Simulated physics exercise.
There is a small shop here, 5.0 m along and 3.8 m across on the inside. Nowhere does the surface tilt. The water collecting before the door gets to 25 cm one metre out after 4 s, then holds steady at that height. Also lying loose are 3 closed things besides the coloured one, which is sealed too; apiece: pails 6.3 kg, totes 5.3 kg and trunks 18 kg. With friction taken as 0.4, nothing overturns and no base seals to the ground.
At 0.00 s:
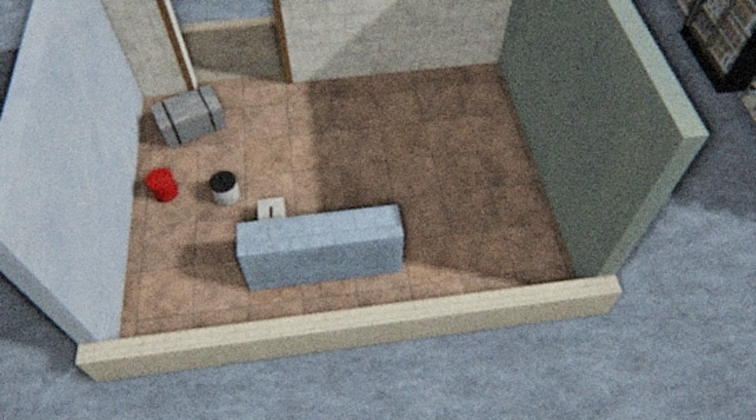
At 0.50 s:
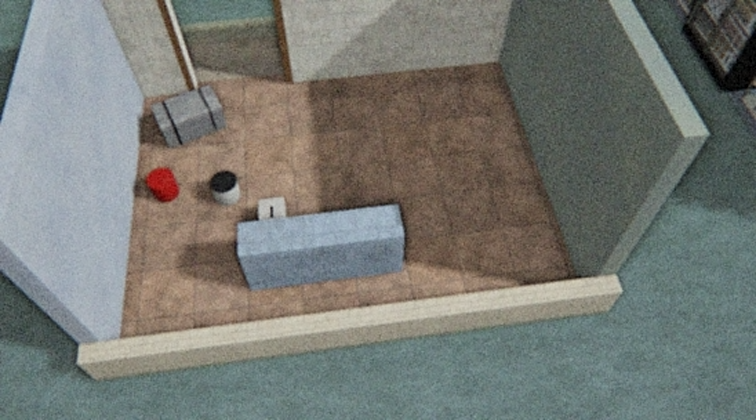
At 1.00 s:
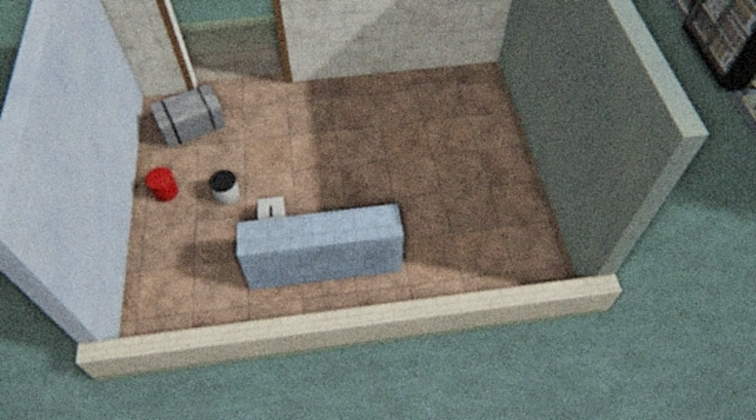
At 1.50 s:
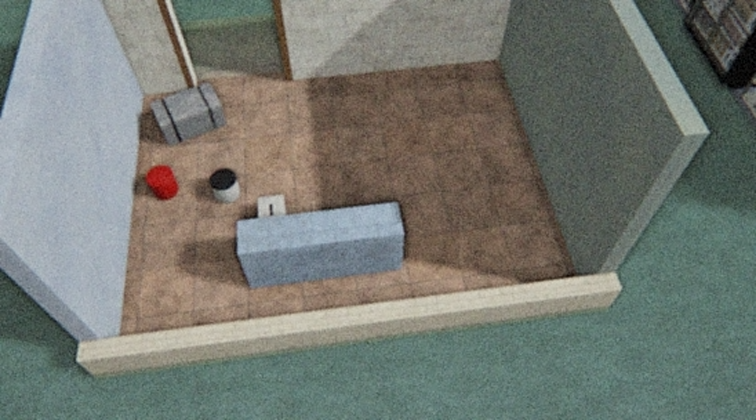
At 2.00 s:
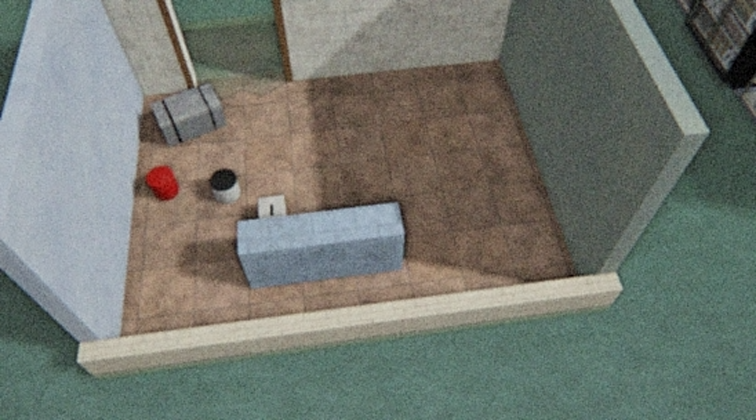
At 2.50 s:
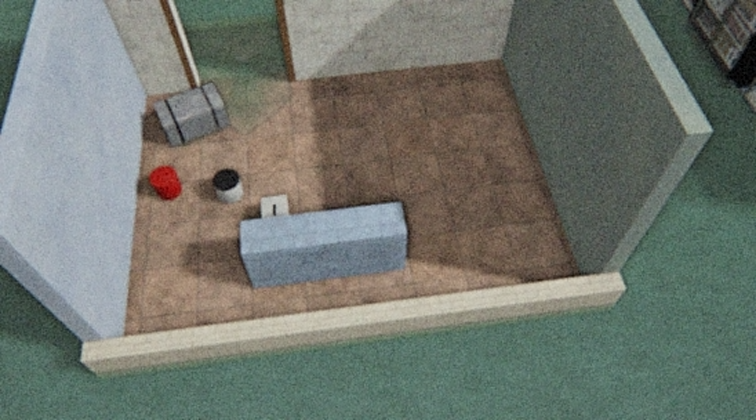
Small roofless shop standing as greenish water covers the grey ground outside, then edges in at the doorway, red pail staying still.
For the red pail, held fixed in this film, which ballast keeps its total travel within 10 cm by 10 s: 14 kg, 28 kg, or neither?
The answer is only the heavy one.
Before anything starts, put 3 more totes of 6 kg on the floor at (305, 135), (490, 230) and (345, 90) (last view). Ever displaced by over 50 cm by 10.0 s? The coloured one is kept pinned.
First: Beyond the limit; second: Beyond the limit; third: Inside the limit.
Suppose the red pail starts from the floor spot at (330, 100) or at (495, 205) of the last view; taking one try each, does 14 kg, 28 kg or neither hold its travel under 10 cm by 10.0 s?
For the first start the lighter one suffices; for the second the lighter one suffices.
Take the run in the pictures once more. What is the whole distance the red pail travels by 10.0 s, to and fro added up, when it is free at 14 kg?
Around 100 cm in total.
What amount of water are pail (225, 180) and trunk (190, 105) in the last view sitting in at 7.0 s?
I'd put it at 15 cm and 10 cm respectively.
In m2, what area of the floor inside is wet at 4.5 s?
My estimate is roughly 7.5 m2.
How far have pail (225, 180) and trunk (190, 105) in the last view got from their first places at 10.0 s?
The first is 120 cm from its start, the second 200 cm.
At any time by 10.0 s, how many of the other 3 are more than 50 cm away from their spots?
That comes to 3.
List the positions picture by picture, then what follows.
The first frame shows the red pail at (159, 178), on the bottom; 0.0 m2 under water; 0 of 4 have shifted.
The second frame shows the red pail at (160, 178) rests on the ground; 0.0 m2 under water; 0 of 4 have shifted.
The third frame shows the red pail at (159, 178), on the bottom; 0.0 m2 under water; 0 of 4 have shifted.
The fourth frame shows the red pail at (159, 176) rests on the ground; water covers 0.0 m2; 0 of 4 have shifted.
The fifth frame shows the red pail at (160, 177), on the bottom; 0.1 m2 under water; 0 of 4 have shifted.
The sixth frame shows the red pail at (163, 176) rests on the ground; 0.7 m2 under water; 0 of 4 have shifted.
After 3.5 s the red pail would be 0 cm from its start with 14 kg and 0 cm from its start with 28 kg; 0 cm of water round it then.
After 4.5 s the red pail would be 4 cm from its start with 14 kg and 2 cm from its start with 28 kg; 2 cm of water round it then.
After 7.0 s the red pail would be 60 cm from its start with 14 kg and 2 cm from its start with 28 kg; 8 cm of water round it then.
After 10.0 s the red pail would be 94 cm from its start with 14 kg and 2 cm from its start with 28 kg; 13 cm of water round it then.
